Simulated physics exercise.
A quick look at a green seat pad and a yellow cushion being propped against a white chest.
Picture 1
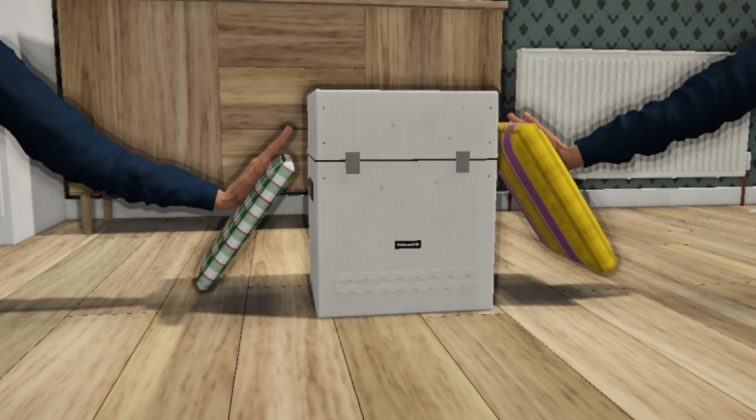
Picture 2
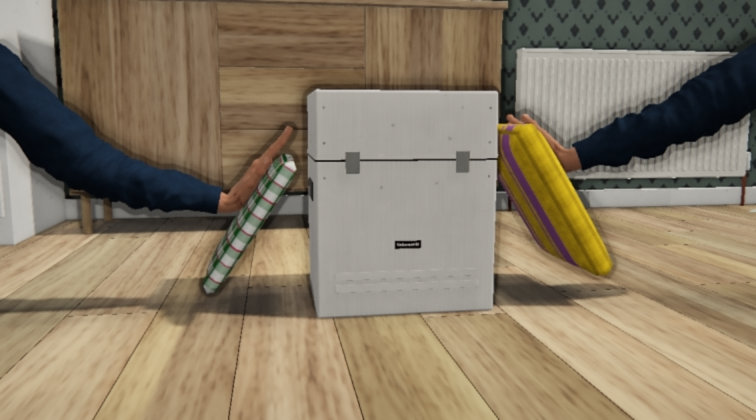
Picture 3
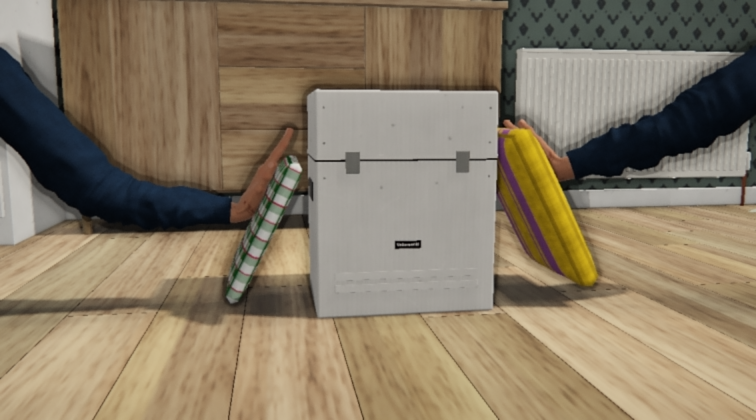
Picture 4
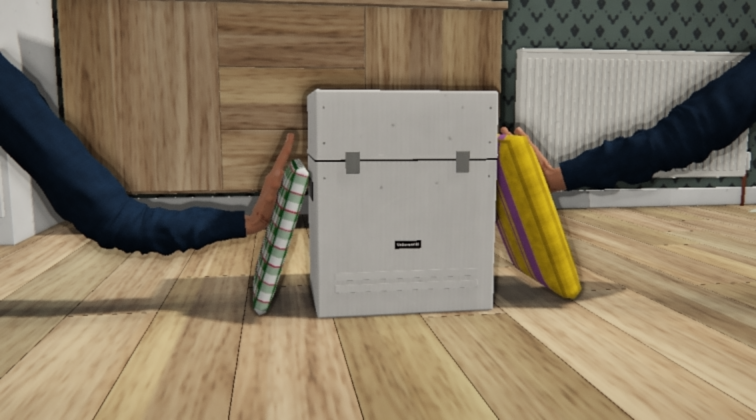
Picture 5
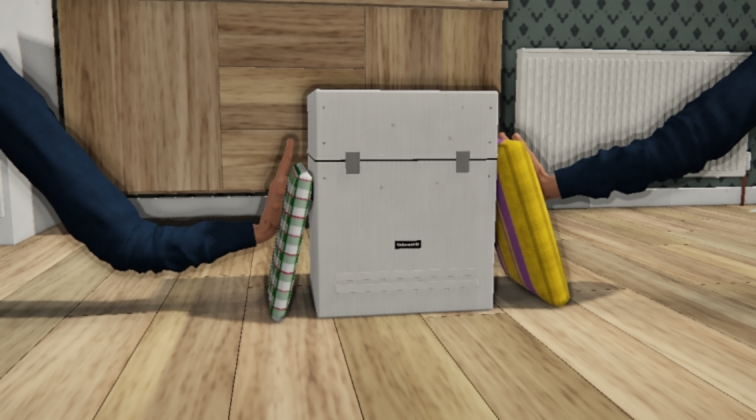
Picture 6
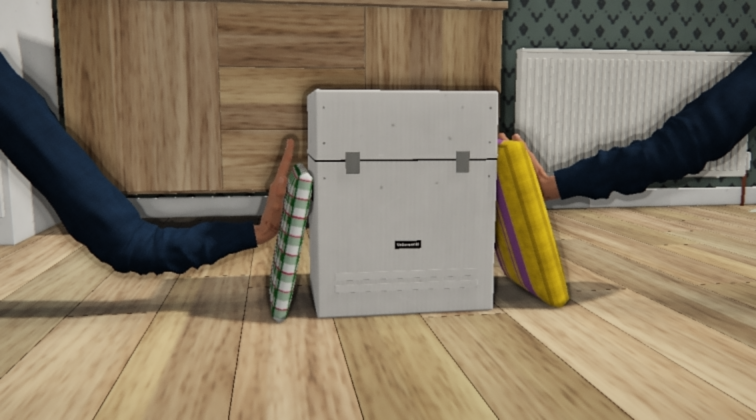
We see two hands, one on each side of a white chest on a wooden floor, tilting a green checked seat pad on the left and a yellow cushion on the right inward until both lean nearly upright.
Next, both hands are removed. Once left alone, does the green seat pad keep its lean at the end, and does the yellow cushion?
Result: The green seat pad keeps its lean; the yellow cushion keeps its lean.
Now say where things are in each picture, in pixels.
In the first frame, seat pad foot (203, 286), head (289, 166); cushion foot (608, 268), head (526, 130).
In the second frame, seat pad foot (209, 289); cushion foot (604, 271).
In the third frame, seat pad foot (233, 299); cushion foot (589, 281).
In the fourth frame, seat pad foot (261, 310); cushion foot (572, 294).
In the fifth frame, seat pad foot (278, 318); cushion foot (560, 302).
In the sixth frame, seat pad foot (280, 318), head (306, 178), almost upright; cushion foot (559, 303), head (512, 146), almost upright.
Then, 0.36 s later than the last view, seat pad against the side near (291, 236); cushion against the side near (513, 217).
Finally, seat pad against the side near (291, 236); cushion against the side near (513, 217). The green seat pad holds its lean and the yellow cushion remains propped up.
